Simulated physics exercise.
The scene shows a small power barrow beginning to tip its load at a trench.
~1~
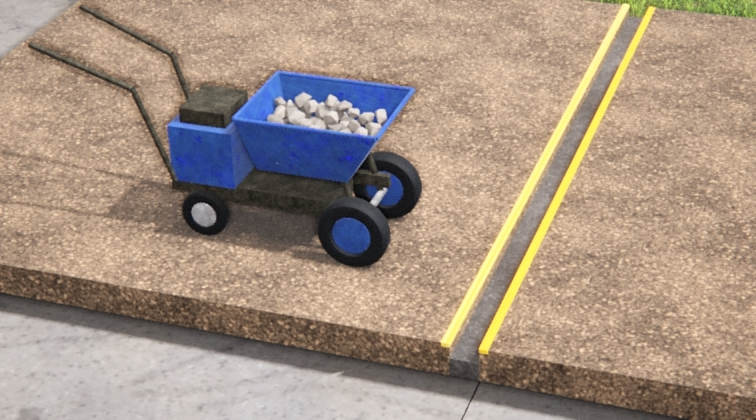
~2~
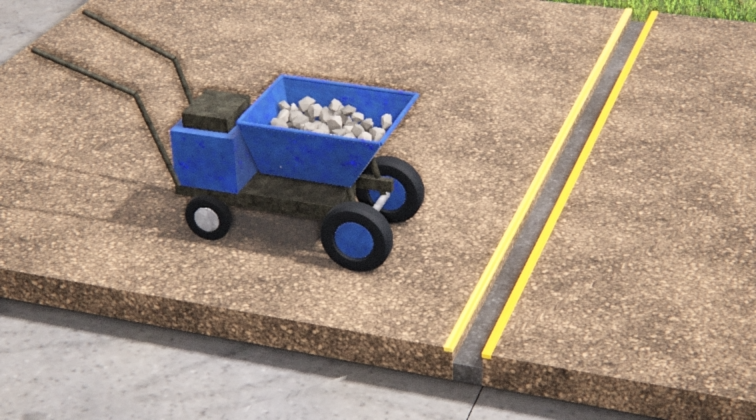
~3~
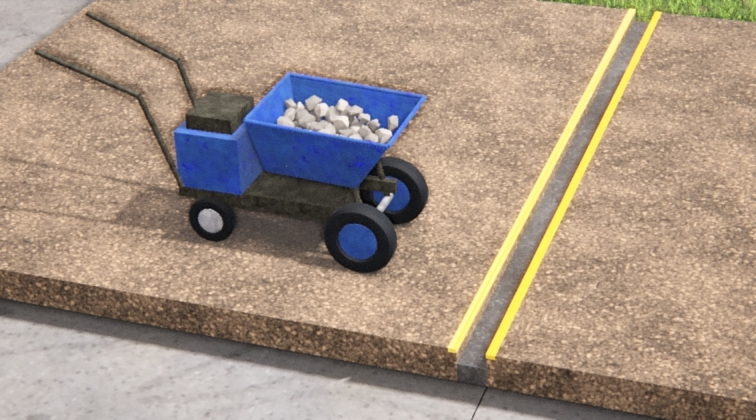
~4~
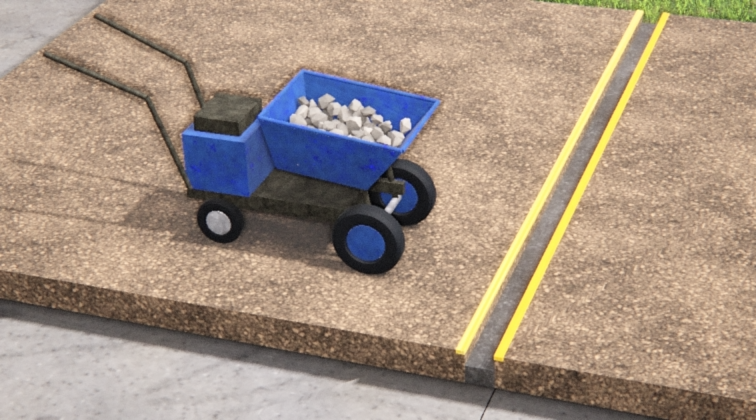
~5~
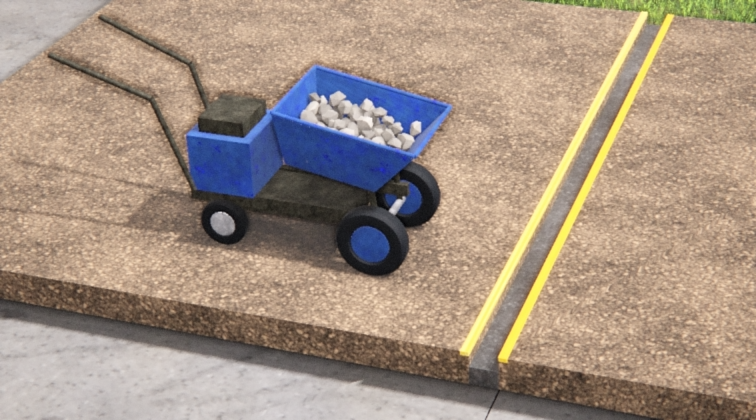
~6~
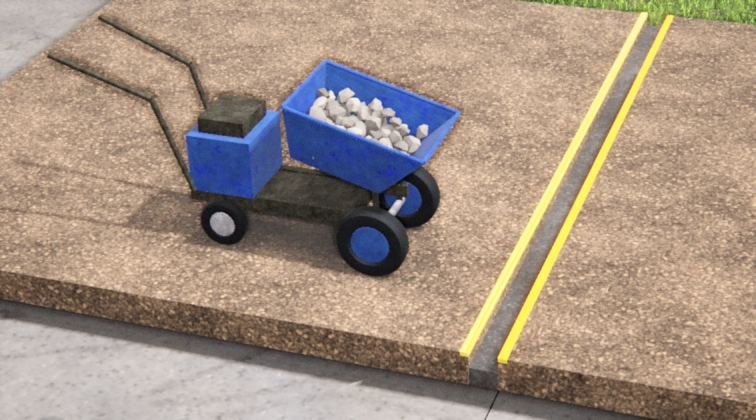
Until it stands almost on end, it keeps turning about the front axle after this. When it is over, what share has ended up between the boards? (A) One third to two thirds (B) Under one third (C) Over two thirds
A, one third to two thirds.
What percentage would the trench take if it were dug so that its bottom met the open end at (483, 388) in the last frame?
60 %.
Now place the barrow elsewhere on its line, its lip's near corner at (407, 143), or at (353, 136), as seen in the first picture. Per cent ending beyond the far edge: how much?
Some 70 % then some 10 %.
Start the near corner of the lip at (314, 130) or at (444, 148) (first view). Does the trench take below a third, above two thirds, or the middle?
First under a third, then below one third.
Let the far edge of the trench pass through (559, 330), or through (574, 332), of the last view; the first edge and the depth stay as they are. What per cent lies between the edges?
You'd get 70 % in the first case and 80 % in the second.
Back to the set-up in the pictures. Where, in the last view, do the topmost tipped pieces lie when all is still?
Top estimate: About (518, 245).
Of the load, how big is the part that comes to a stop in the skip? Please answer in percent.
Around 10 in a hundred.
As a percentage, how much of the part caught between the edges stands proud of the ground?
Roughly 50 %.
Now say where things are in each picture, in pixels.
In the first frame, lip of the skip at (376, 139), level; top of the load at (331, 119), broken stones; first edge of the trench at (464, 308); far edge at (501, 314), the trench under half as wide as the skip, and about half as deep as wide.
In the second frame, lip of the skip at (380, 144), level; top of the load at (334, 123).
In the third frame, lip of the skip at (388, 147), tipped barely; top of the load at (315, 128).
In the fourth frame, lip of the skip at (402, 151), tipped a little; top of the load at (334, 110).
In the fifth frame, lip of the skip at (414, 157), tipped a little; top of the load at (329, 117).
In the sixth frame, lip of the skip at (423, 163), tipped clearly; top of the load at (337, 113); first edge of the trench at (483, 317); far edge at (520, 323).
Soon after the last picture, skip tipped steeply; all in the skip.
A little later, skip tipped right over; most in the skip; a stray few short of the trench; a small part in or heaped over the trench; a stray few falling.
Later still, skip tipped right over; about a quarter in the skip; a small part short of the trench; about half in or heaped over the trench; about a quarter beyond it.
By the end, skip tipped right over; a small part in the skip; about a quarter short of the trench; about half in or heaped over the trench; about a quarter beyond it.
